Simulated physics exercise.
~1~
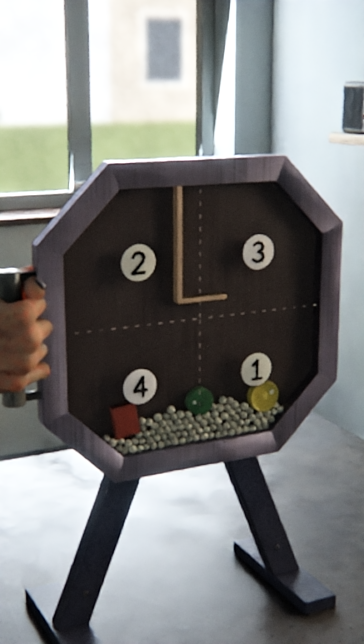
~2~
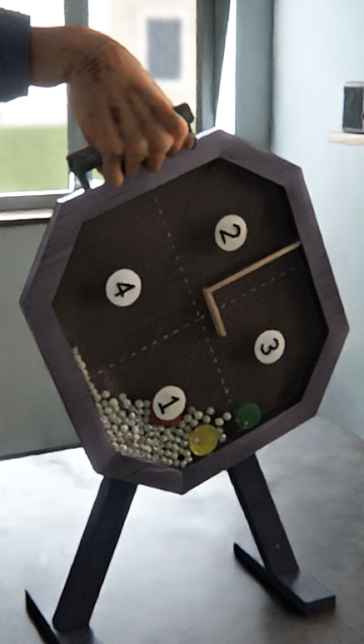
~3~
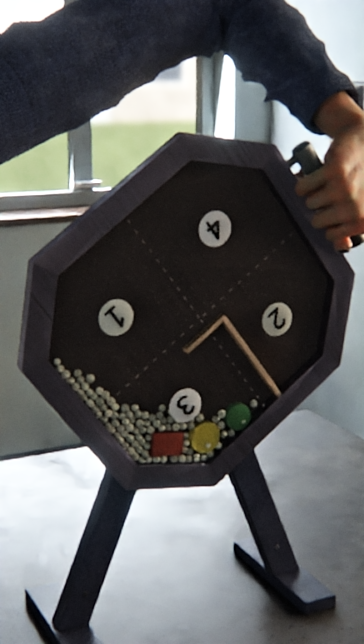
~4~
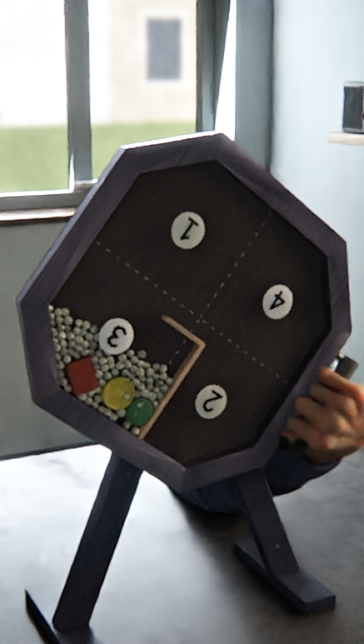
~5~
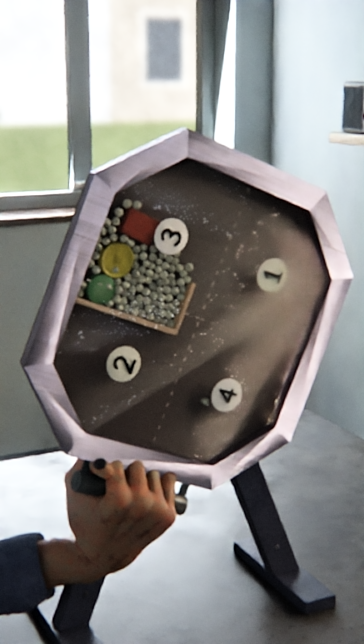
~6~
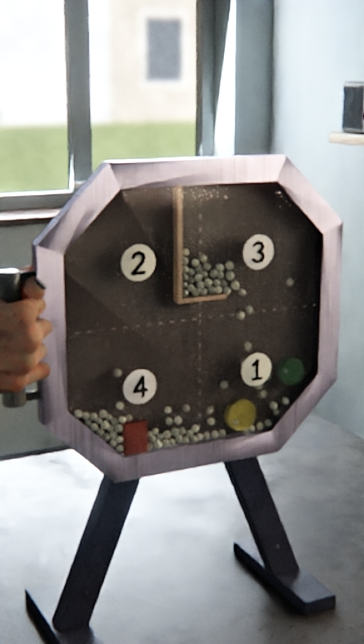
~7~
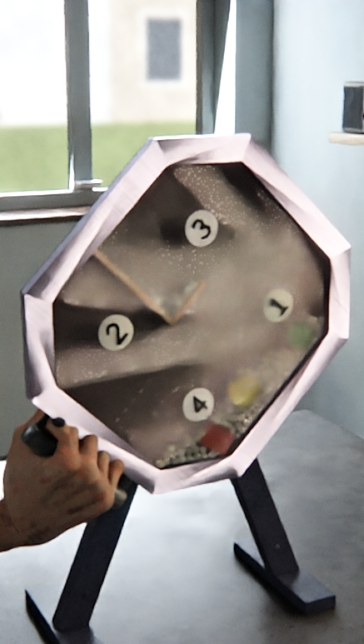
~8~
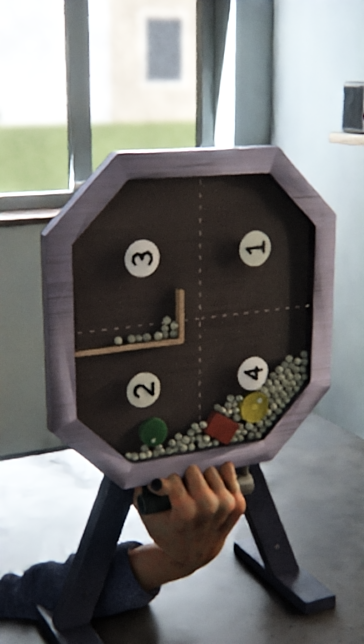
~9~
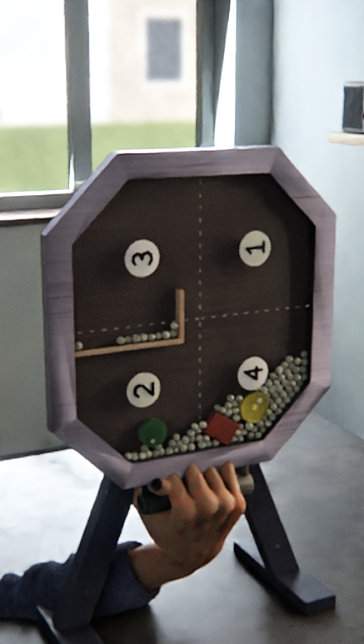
At first, an eight-sided box on a dark stand holds small white balls along its bottom, with a red block, a green disc and a yellow disc among them. A hand turns it clockwise by a handle, and the pieces slide and tumble as the numbered quarters circle. The L-shaped ledge scoops up many balls and all three pieces, then spills most of them as the full turn finishes. The hand then swings the box back a quarter turn counterclockwise. It ends still, the red block and yellow disc in quarter four, the green disc in quarter two, and a few balls on the ledge.
